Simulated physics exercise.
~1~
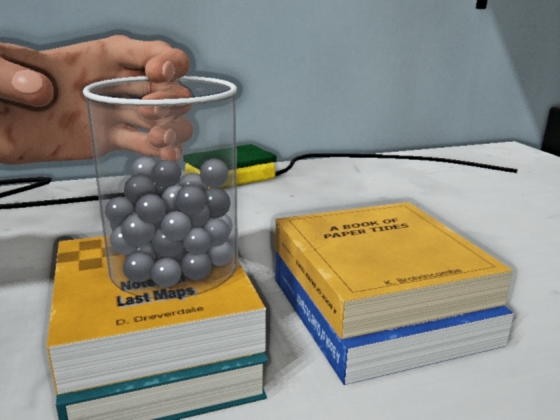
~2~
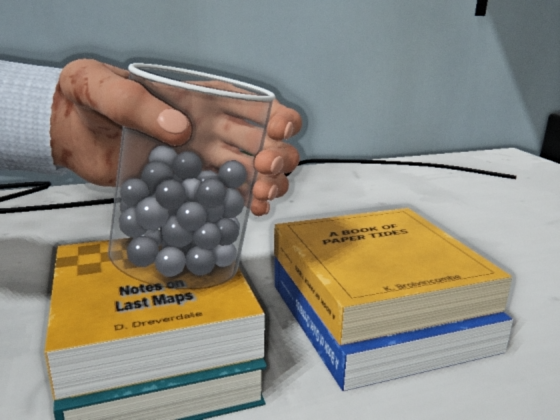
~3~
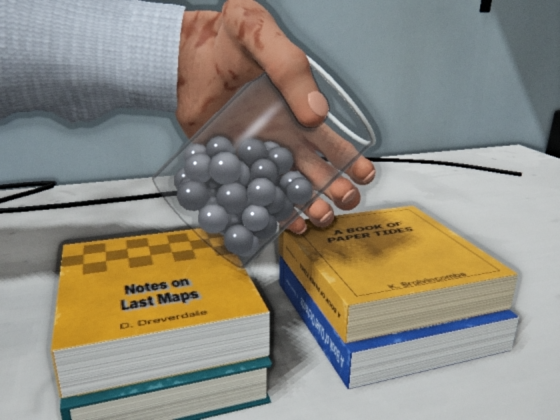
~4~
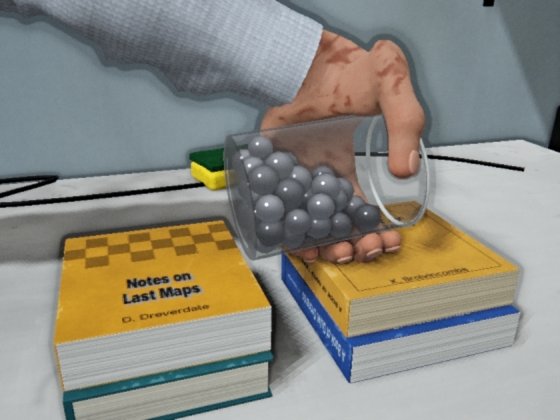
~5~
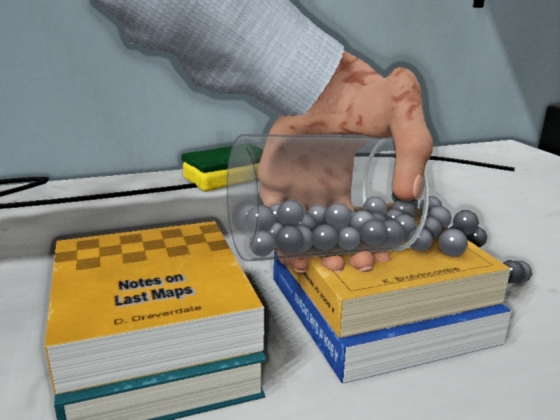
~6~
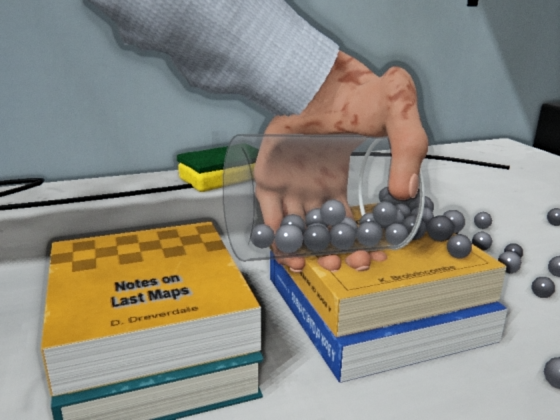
A hand tips a clear glass sideways over yellow and blue books, spilling gray balls.
